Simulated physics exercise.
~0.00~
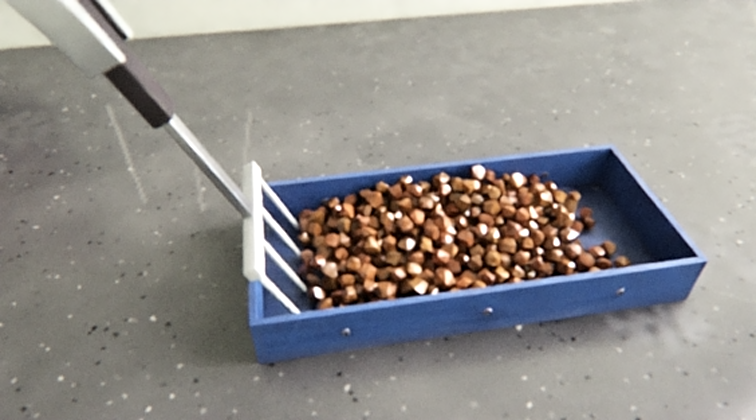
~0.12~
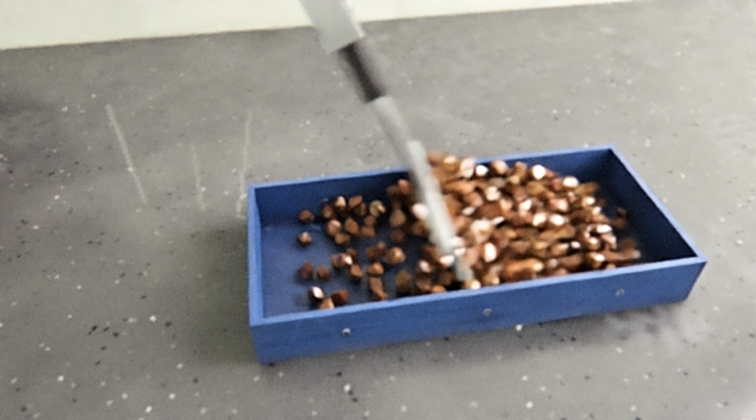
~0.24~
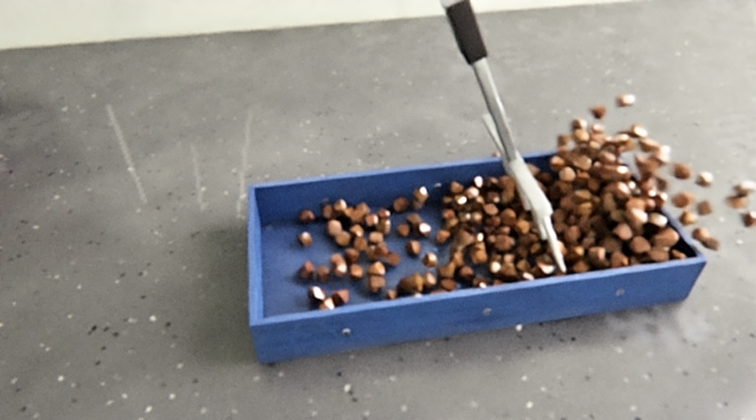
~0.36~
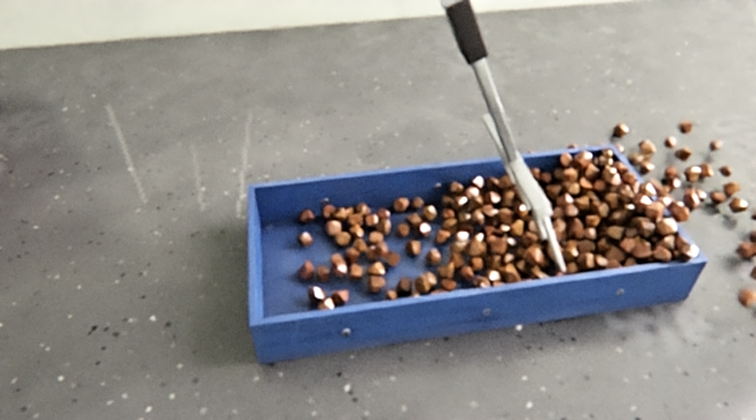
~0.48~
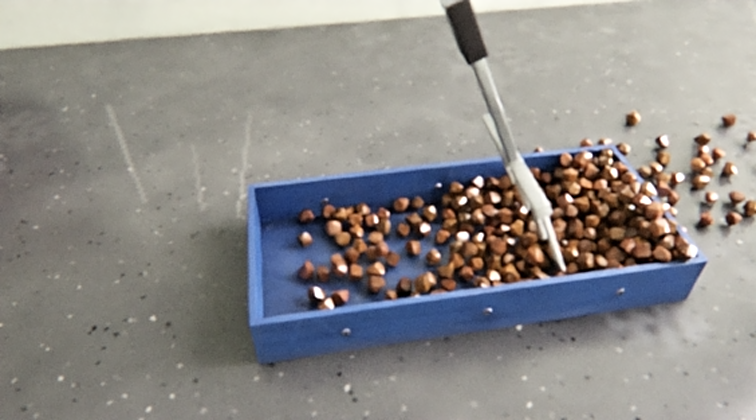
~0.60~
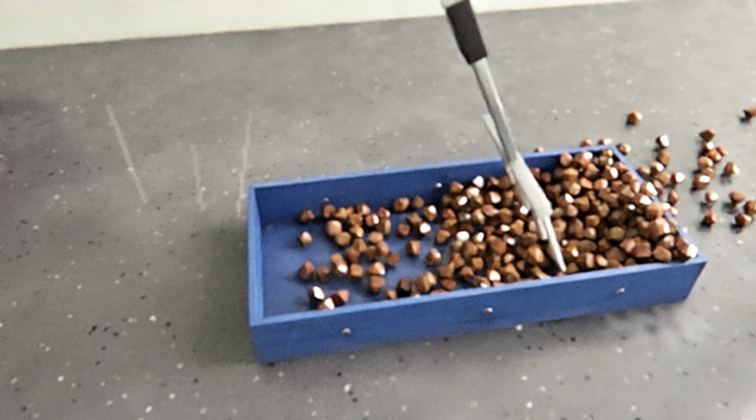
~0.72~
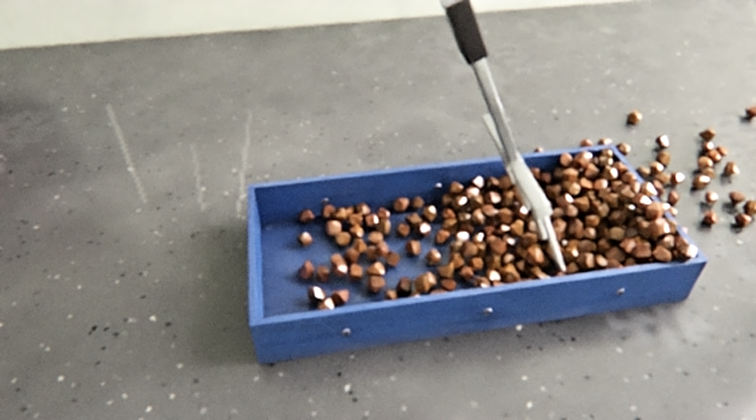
The footage shows a robot's fork pushing brown pellets rightward through a blue tray on a speckled grey surface, piling them at the right end until some spill over. The fork stops inside the tray, with most pellets heaped around it and to its right, others scattered outside.
